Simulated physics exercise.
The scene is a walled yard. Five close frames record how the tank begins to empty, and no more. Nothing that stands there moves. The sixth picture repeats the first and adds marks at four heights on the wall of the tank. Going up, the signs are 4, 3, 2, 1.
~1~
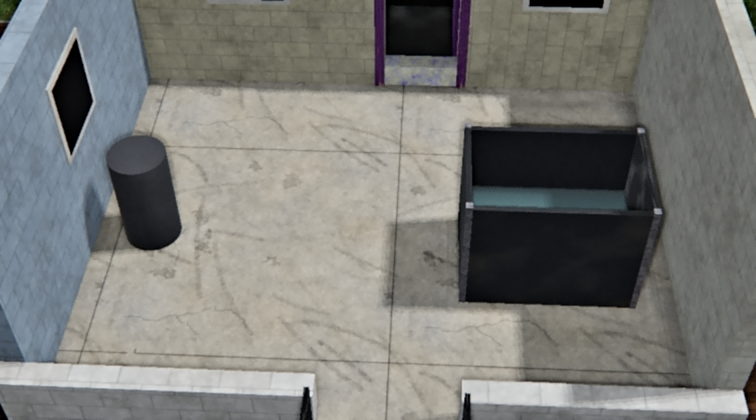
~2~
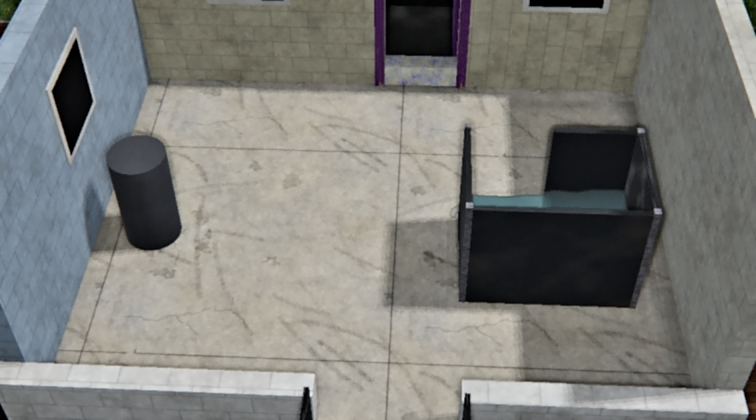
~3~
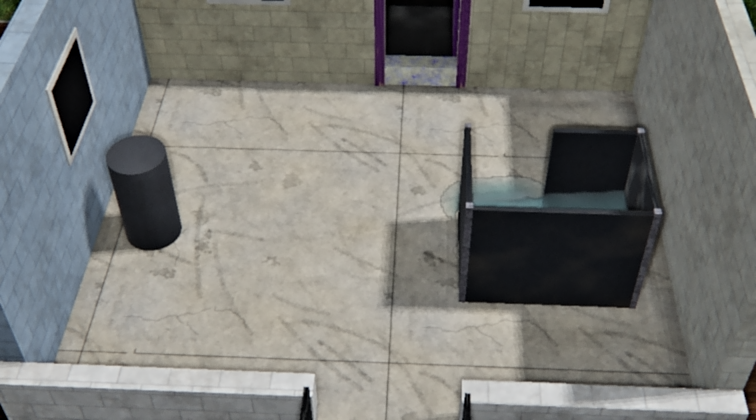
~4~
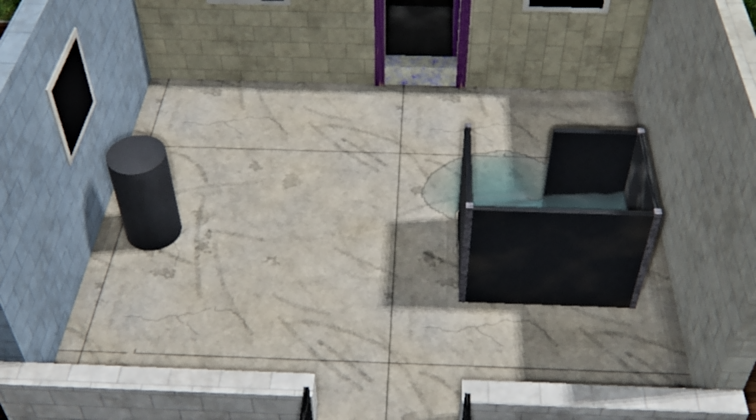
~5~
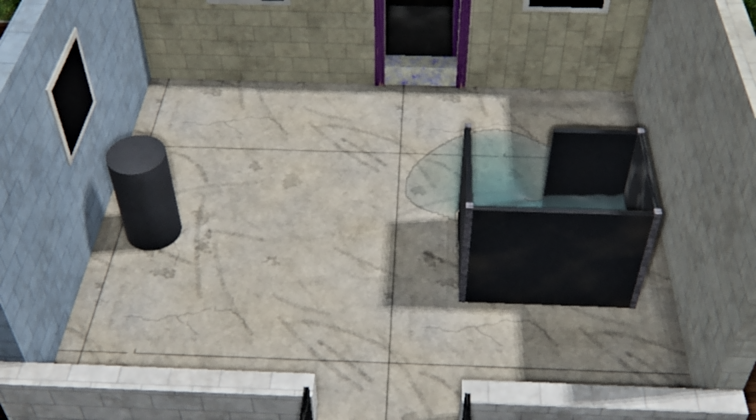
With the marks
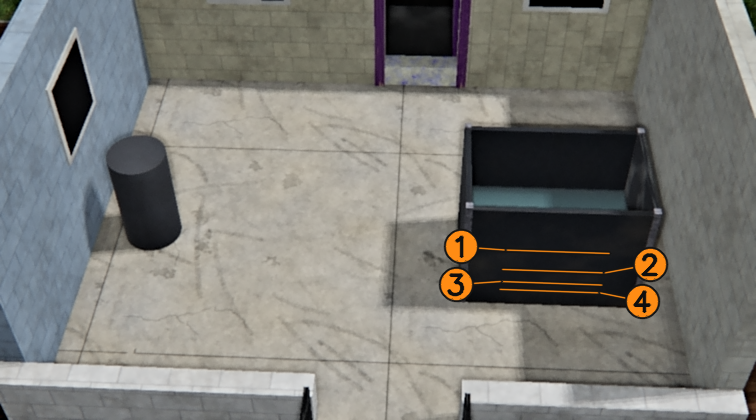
A walled yard held a dark cylinder on the left and a black tank of water on the right; part of the tank's back side disappeared, and water spread out across the ground toward the left.
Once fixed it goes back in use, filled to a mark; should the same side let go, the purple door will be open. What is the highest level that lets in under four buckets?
Level 1.
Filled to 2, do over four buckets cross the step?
No, that is safe.
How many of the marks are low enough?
All of them.
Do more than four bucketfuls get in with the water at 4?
No, not at all.
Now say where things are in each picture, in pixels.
Water in the tank at rest, its middle at (549, 224); foot of the purple doorway at (420, 85); open gate at (388, 373).
Water covers 1 % of the ground, its front hidden from here.
Water covers 2 % of the ground and shows as far out as (448, 201).
Water covers 5 % of the ground and shows as far out as (437, 190).
Water covers 8 % of the ground and shows as far out as (427, 179).
On the marked copy, 1 at (556, 251); 2 at (553, 271); 3 at (551, 283); 4 at (549, 291); from the bottom up 4, 3, 2, 1.
Choosing 1, a splash gets over, under a bucket.
Choosing 2, nothing gets over.
Choosing 3, nothing gets over.
Choosing 4, nothing gets over.
